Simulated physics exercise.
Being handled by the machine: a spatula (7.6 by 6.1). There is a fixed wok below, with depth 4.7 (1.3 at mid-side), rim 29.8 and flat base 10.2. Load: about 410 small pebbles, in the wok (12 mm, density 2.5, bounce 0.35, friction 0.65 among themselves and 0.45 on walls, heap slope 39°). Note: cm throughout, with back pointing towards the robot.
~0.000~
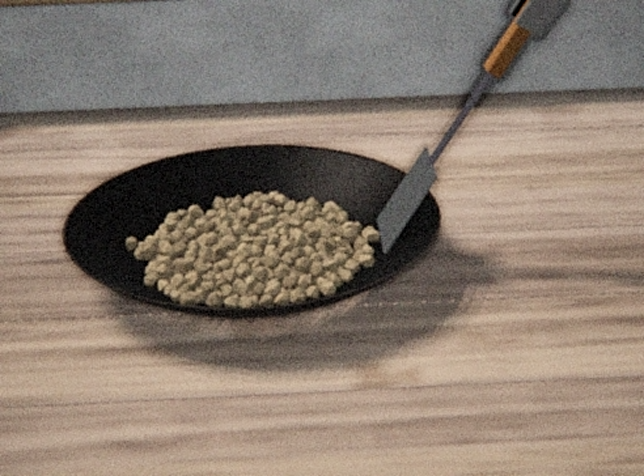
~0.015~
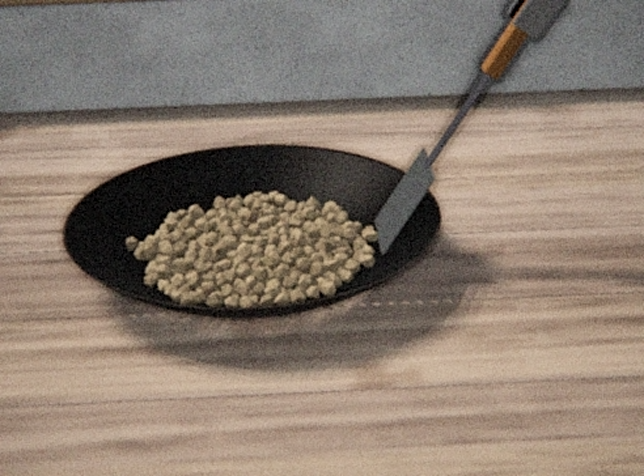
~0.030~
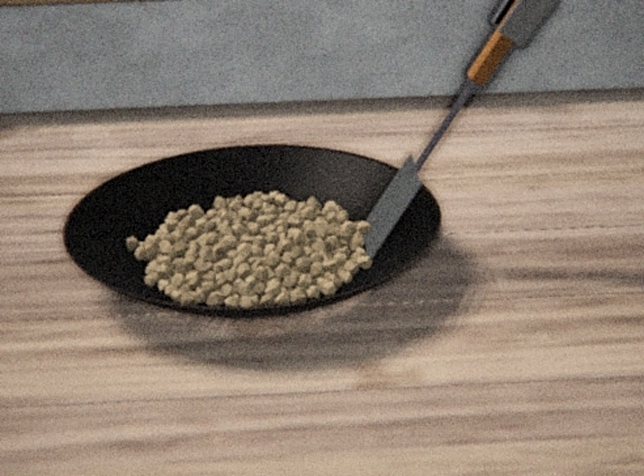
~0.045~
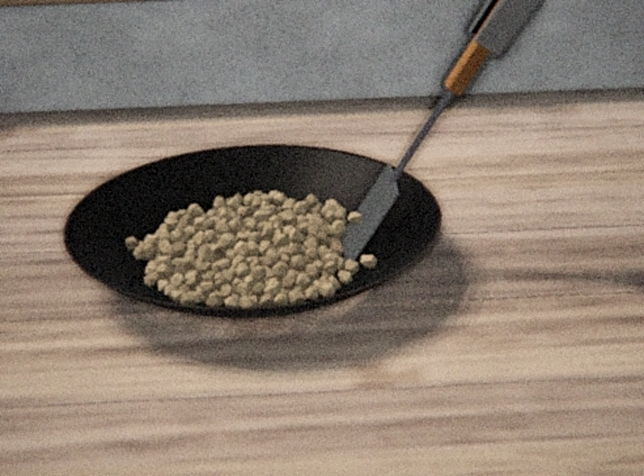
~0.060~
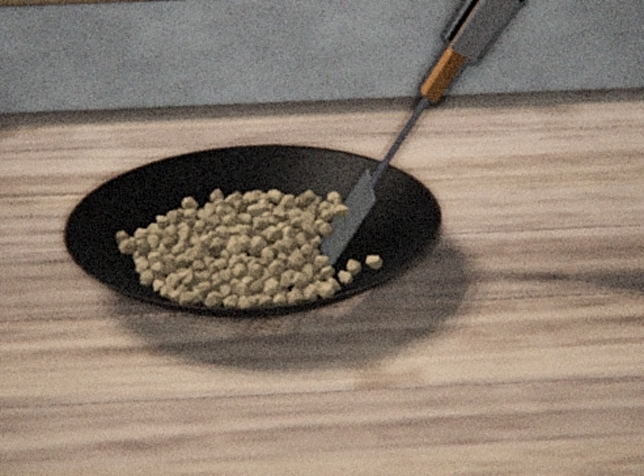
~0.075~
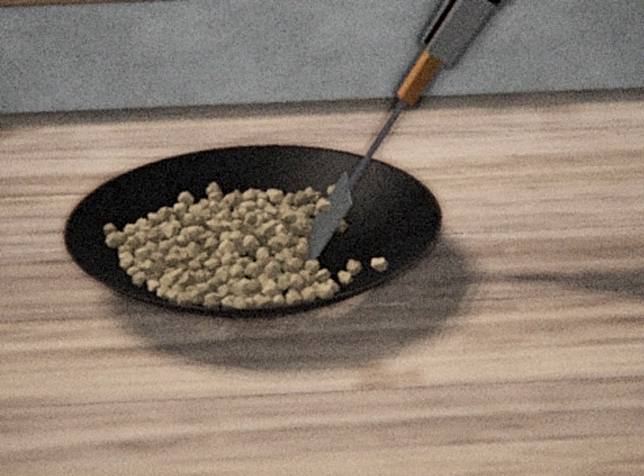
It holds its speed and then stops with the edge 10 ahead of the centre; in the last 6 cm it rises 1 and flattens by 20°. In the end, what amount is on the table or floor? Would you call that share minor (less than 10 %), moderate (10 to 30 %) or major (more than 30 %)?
I would call it major.
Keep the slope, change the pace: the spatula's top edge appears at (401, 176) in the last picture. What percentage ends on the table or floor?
I'd say around 15 per cent.
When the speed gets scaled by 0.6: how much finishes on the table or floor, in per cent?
I'd put it around 30 per cent.
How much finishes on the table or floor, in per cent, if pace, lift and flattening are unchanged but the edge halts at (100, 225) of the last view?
I'd estimate about 40 per cent.
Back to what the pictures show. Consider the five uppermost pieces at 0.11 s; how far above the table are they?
I'd put them at about 6 centimetres above the table.
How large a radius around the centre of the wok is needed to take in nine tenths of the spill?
I'd estimate close to 35 centimetres.
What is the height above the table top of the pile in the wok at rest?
Top of the heap: Roughly 5.0 cm above the table top.
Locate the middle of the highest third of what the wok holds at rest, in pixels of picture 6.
It is centred near (182, 217) in the last view.
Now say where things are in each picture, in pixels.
The first frame shows spatula top edge at (432, 161), sloping 58°; upper third of the load around (255, 240), from x 130 to 375, top at y 200; 407 in the wok.
The second frame shows spatula top edge at (429, 163), sloping 58°; upper third of the load around (256, 240), from x 130 to 370, top at y 200.
The third frame shows spatula top edge at (416, 169), sloping 58°; upper third of the load around (256, 240), from x 130 to 365, top at y 200.
The fourth frame shows spatula top edge at (394, 178), sloping 58°; upper third of the load around (257, 238), from x 130 to 370, top at y 195.
The fifth frame shows spatula top edge at (371, 184), sloping 58°; upper third of the load around (246, 232), from x 120 to 375, top at y 195.
The sixth frame shows spatula top edge at (348, 187), sloping 58°; upper third of the load around (236, 229), from x 110 to 380, top at y 190; 407 in the wok.
By 0.11 s, sloping 58°, highest piece 6 above the table; 407 in the wok.
By 0.15 s, sloping 53°, highest piece 7 above the table; 405 in the wok, 2 on the blade or in flight.
By 0.37 s, sloping 38°, highest piece 6 above the table; 253 in the wok, 137 on the table or floor, 17 on the blade or in flight.
By 1.42 s, sloping 38°, highest piece 5 above the table; 253 in the wok, 154 on the table or floor.
Final count, 253 in the wok, 154 on the table or floor. That is 38 % on the table or floor.
